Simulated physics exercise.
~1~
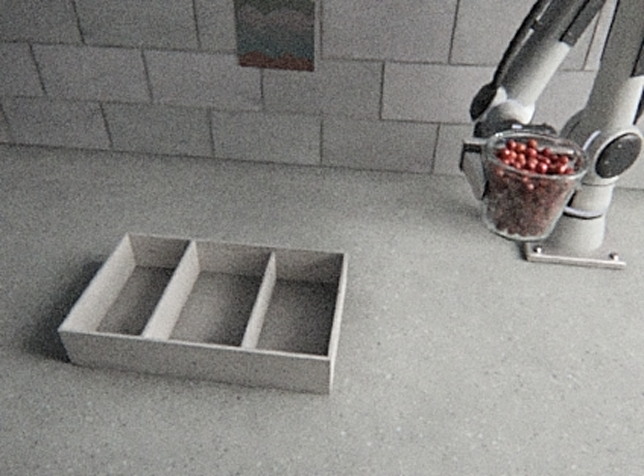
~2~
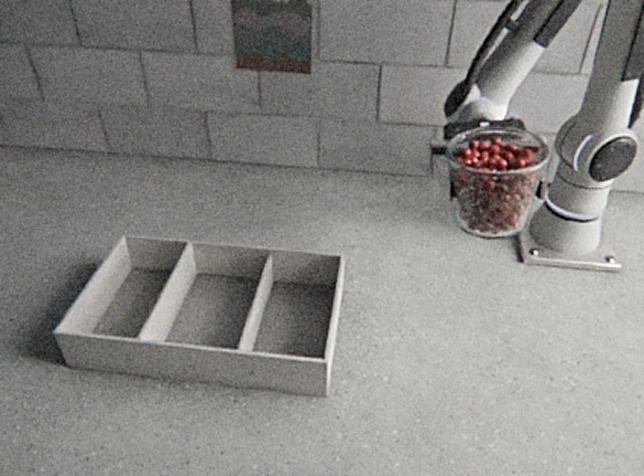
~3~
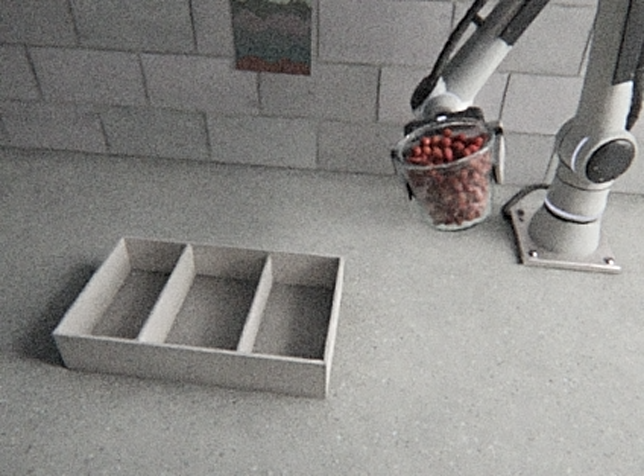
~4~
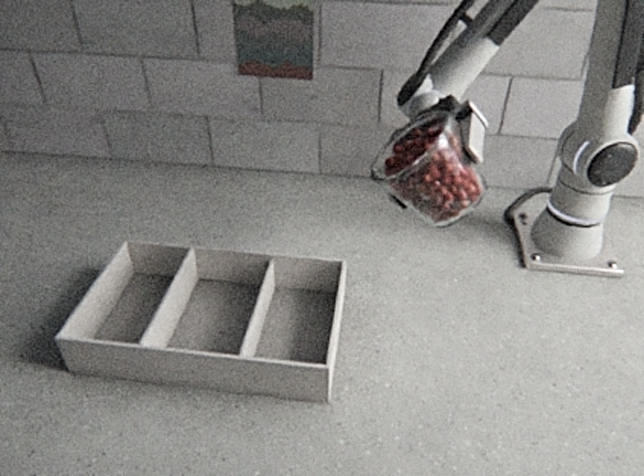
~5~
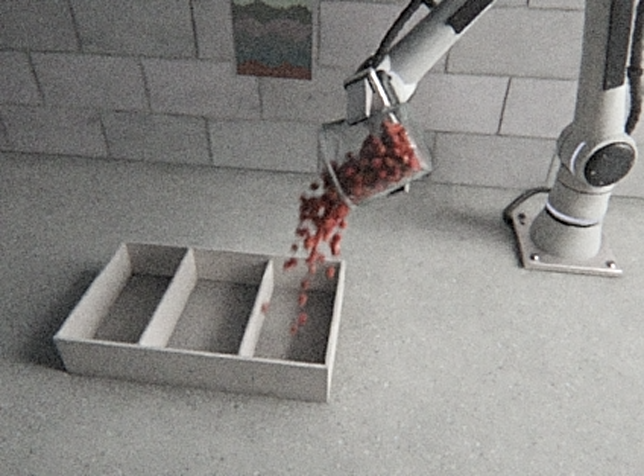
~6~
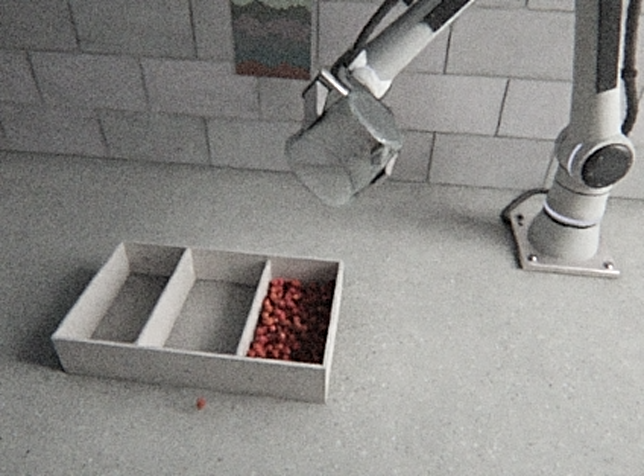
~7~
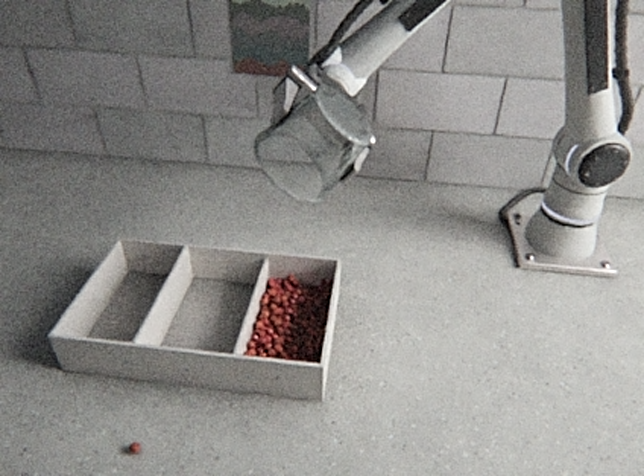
Robot arm carrying a clear cup leftward and tipping red beads into a divided box's right compartment, one bead rolling away in front.
